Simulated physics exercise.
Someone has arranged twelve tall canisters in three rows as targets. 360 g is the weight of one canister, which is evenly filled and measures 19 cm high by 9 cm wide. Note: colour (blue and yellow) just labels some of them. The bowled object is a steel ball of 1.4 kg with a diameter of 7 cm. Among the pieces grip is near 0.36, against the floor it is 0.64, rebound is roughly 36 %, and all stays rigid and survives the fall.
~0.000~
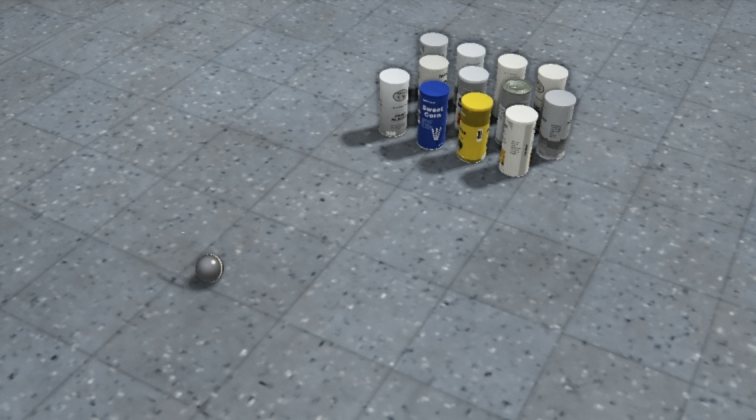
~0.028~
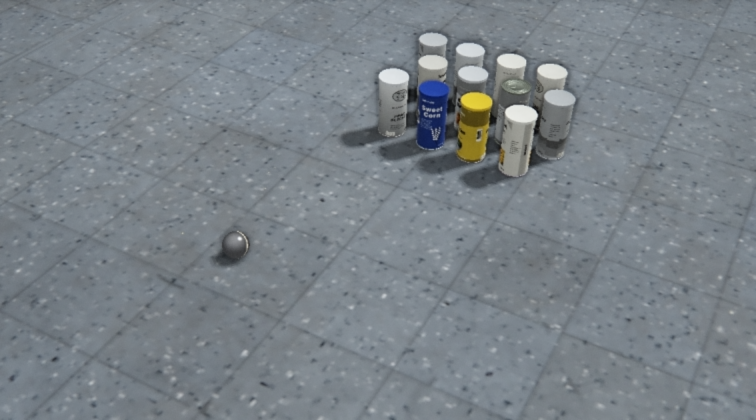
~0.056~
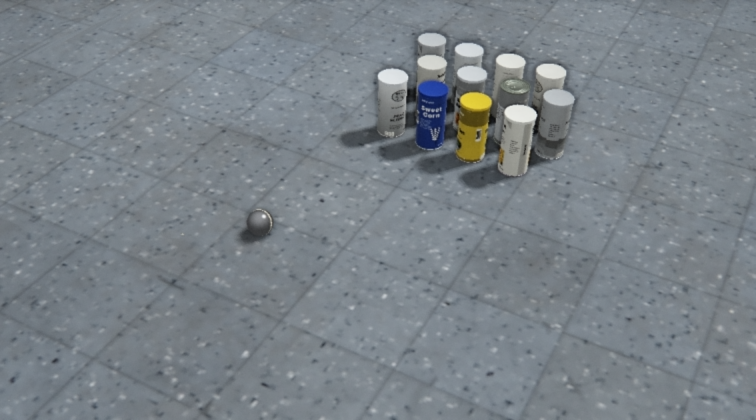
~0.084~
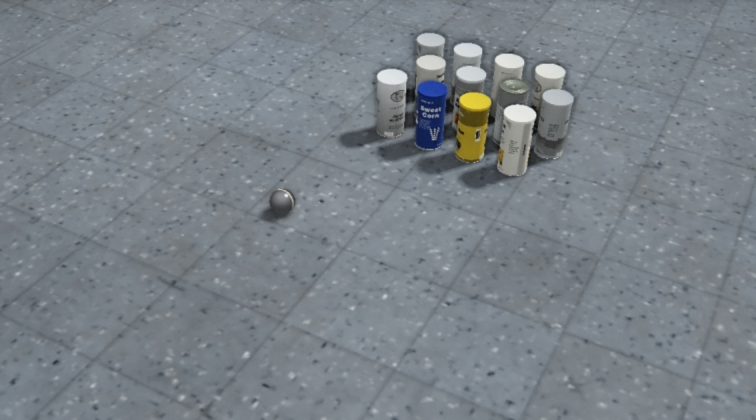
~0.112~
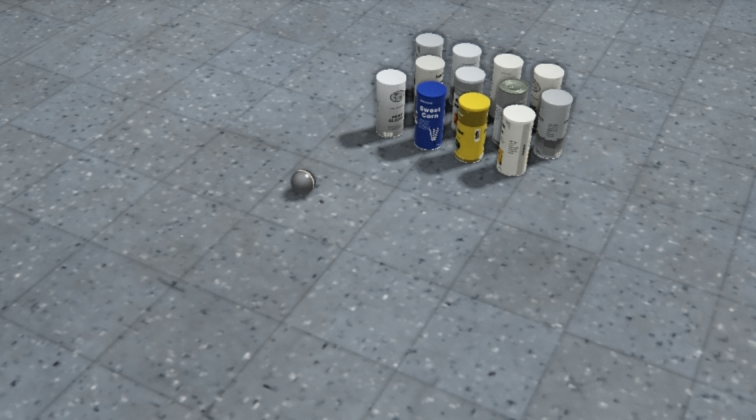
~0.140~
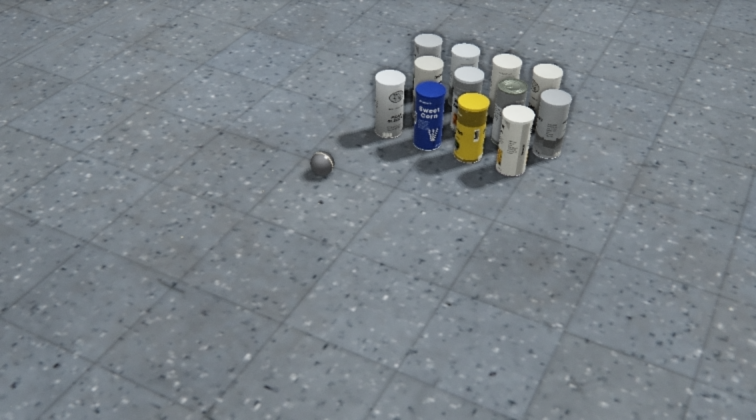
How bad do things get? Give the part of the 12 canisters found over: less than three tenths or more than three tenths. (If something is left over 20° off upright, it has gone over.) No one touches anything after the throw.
The spill never reaches three tenths.
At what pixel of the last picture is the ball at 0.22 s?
It should be near pixel (370, 114).
After 0.22 s, ball still moving; none of the 12 canisters over, 1 disturbed.
After 0.28 s, ball still moving; none of the 12 canisters over, 2 disturbed.
After 0.50 s, ball still moving; 1 of the 12 canisters over.
After 1.06 s, ball still moving; none of the 12 canisters over, 2 disturbed.
At rest (1.7 s), ball rolling away; none of the 12 canisters over, 2 disturbed; blue canister unmoved; yellow canister unmoved. That is 0 per cent. As the last picture would show them, middles, blue canister near (429, 117), yellow canister near (471, 129).
